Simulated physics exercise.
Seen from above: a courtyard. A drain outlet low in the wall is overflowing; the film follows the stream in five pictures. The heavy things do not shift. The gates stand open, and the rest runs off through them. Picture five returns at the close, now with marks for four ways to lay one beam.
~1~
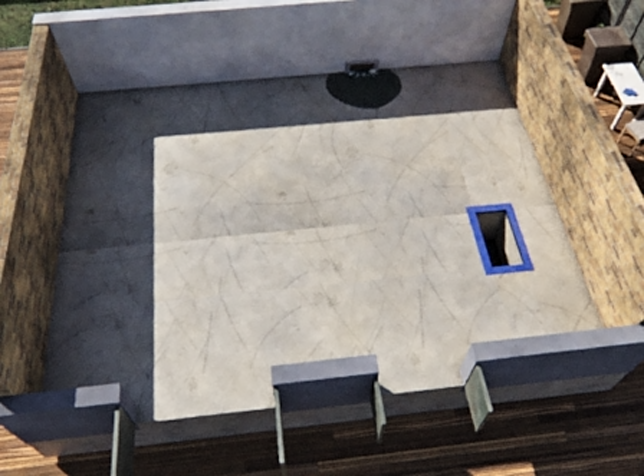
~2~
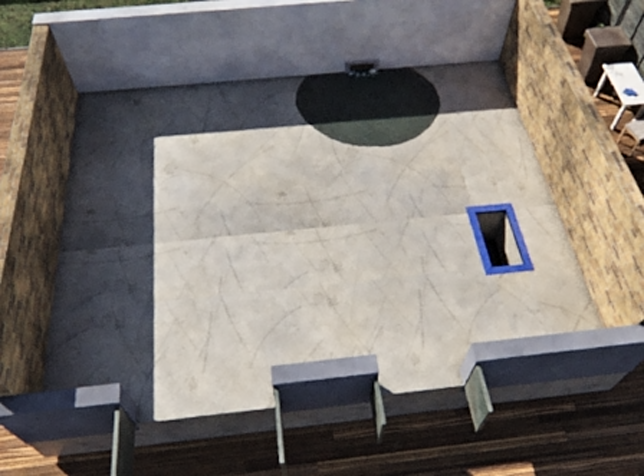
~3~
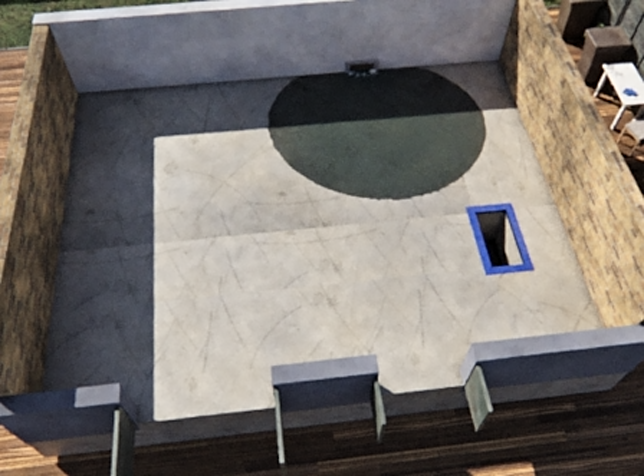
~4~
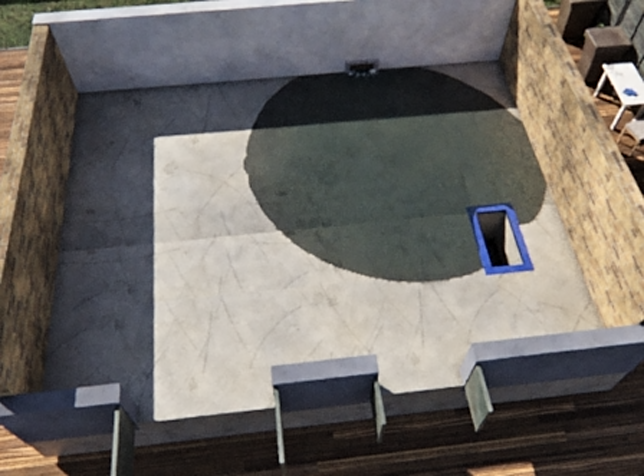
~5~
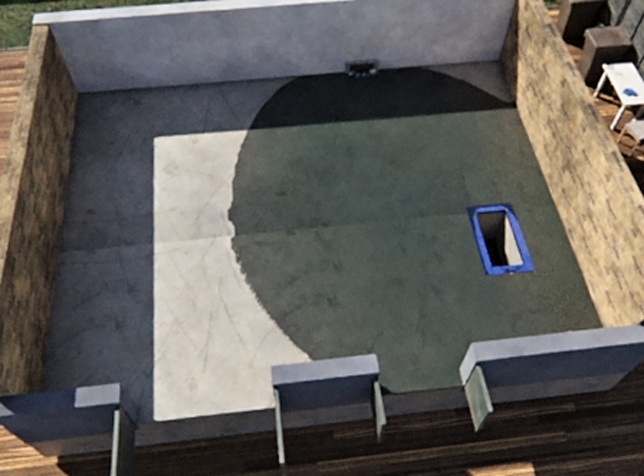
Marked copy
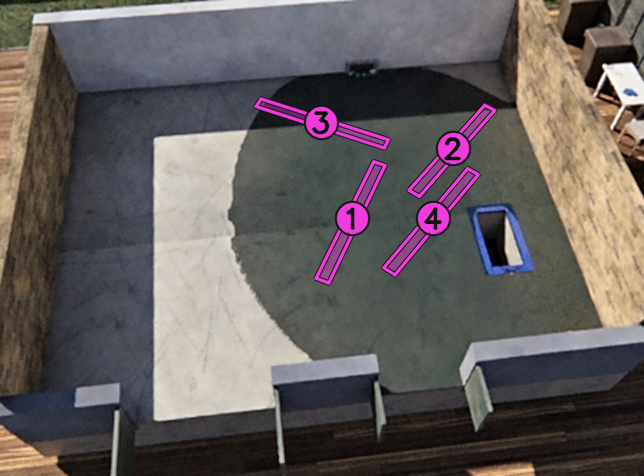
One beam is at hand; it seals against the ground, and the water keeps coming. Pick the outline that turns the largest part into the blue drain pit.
3.
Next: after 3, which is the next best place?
The answer is 1.
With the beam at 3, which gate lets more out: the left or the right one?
The right gate.
In magenta, 1 from (322, 280) to (379, 163); 2 from (414, 193) to (489, 107); 3 from (258, 102) to (386, 143); 4 from (389, 271) to (472, 171).
Choosing 1, about 27 % of the stream goes into the blue drain pit, about 73 % out by the gates.
Choosing 2, about 10 % of the stream goes into the blue drain pit, about 90 % out by the gates.
Choosing 3, about 43 % of the stream goes into the blue drain pit, about 56 % out by the gates.
Choosing 4, about 9 % of the stream goes into the blue drain pit, about 90 % out by the gates.
